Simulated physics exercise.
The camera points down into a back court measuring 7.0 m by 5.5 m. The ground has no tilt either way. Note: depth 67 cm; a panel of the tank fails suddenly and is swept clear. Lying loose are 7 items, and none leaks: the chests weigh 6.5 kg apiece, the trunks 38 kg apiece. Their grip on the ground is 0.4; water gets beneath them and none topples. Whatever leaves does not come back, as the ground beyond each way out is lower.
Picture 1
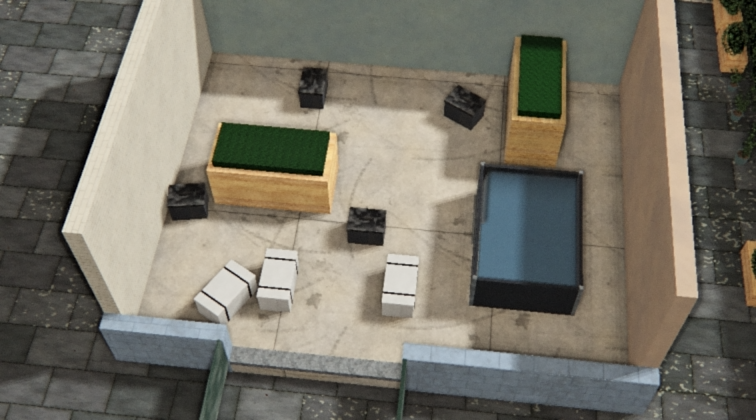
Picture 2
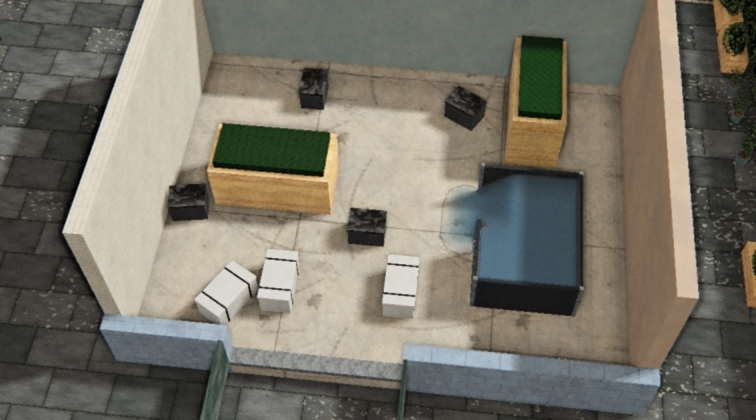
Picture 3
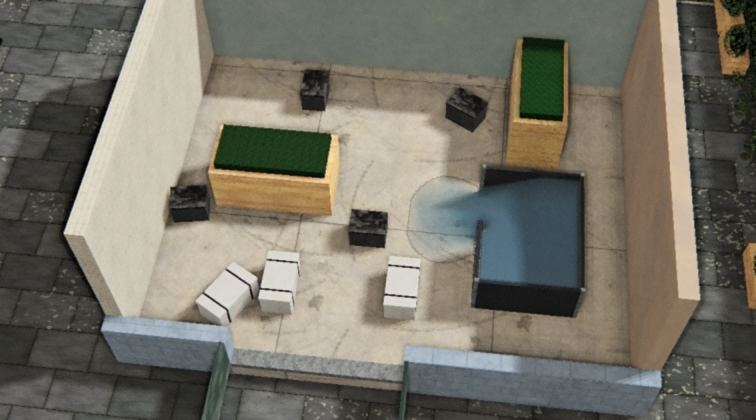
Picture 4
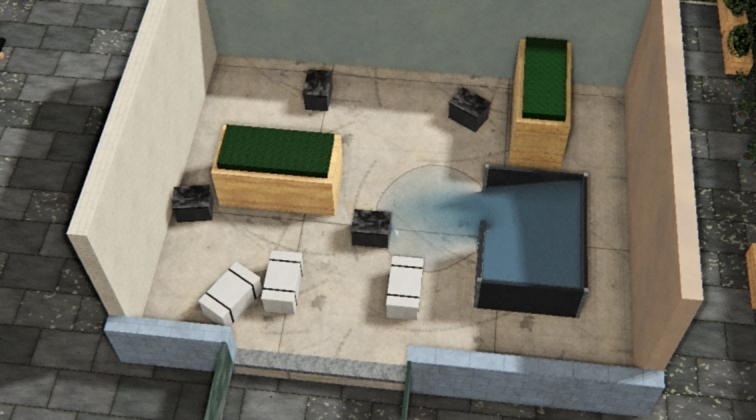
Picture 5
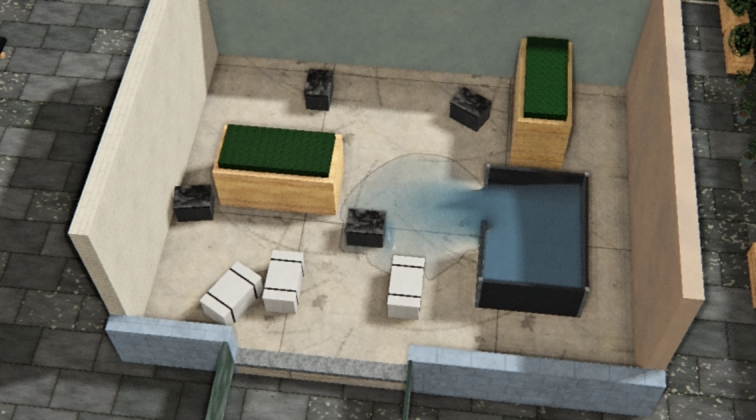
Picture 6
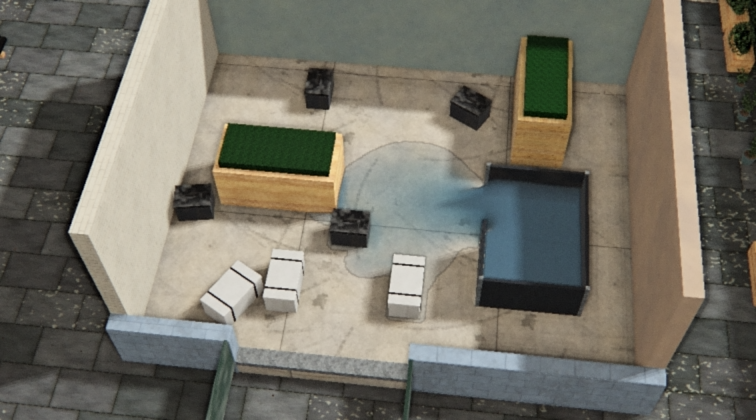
To begin with, blue water sits inside a dark-walled tank at the right of a walled court, among planters, dark boxes and white boxes. Water then pours through an opening in the tank's left side and fans leftward across the pale floor, reaching the central dark box and shifting it slightly left.
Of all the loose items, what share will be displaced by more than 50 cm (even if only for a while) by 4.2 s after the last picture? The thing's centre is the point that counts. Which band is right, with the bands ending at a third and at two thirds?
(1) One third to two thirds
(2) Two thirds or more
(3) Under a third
One third to two thirds.
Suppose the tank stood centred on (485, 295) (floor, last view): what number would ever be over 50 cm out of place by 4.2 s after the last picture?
That would give 6.
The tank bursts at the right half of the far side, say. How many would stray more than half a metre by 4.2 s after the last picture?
You'd get 2 in that case.
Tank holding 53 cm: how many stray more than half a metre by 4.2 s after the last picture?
Count: 3.
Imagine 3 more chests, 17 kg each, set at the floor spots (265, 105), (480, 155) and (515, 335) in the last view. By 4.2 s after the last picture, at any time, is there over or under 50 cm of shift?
Reading them off in order: Clears the mark, not beyond, not beyond.
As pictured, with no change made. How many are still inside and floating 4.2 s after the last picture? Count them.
By my count, 3.
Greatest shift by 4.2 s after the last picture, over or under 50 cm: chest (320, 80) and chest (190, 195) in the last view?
Result, in order: Exceeded; exceeded.
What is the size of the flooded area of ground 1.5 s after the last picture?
Flooded: Near 21 m2.
Then, 0.4 s after the last picture 1 of 7 are over 50 cm from their spots; 0 afloat.
Then, 1.5 s after the last picture 2 of 7 are over 50 cm from their spots; 2 afloat.
Then, 2.8 s after the last picture 3 of 7 are over 50 cm from their spots; 2 afloat.
Then, 4.2 s after the last picture 3 of 7 are over 50 cm from their spots, and 3 have been at some point; 3 afloat.
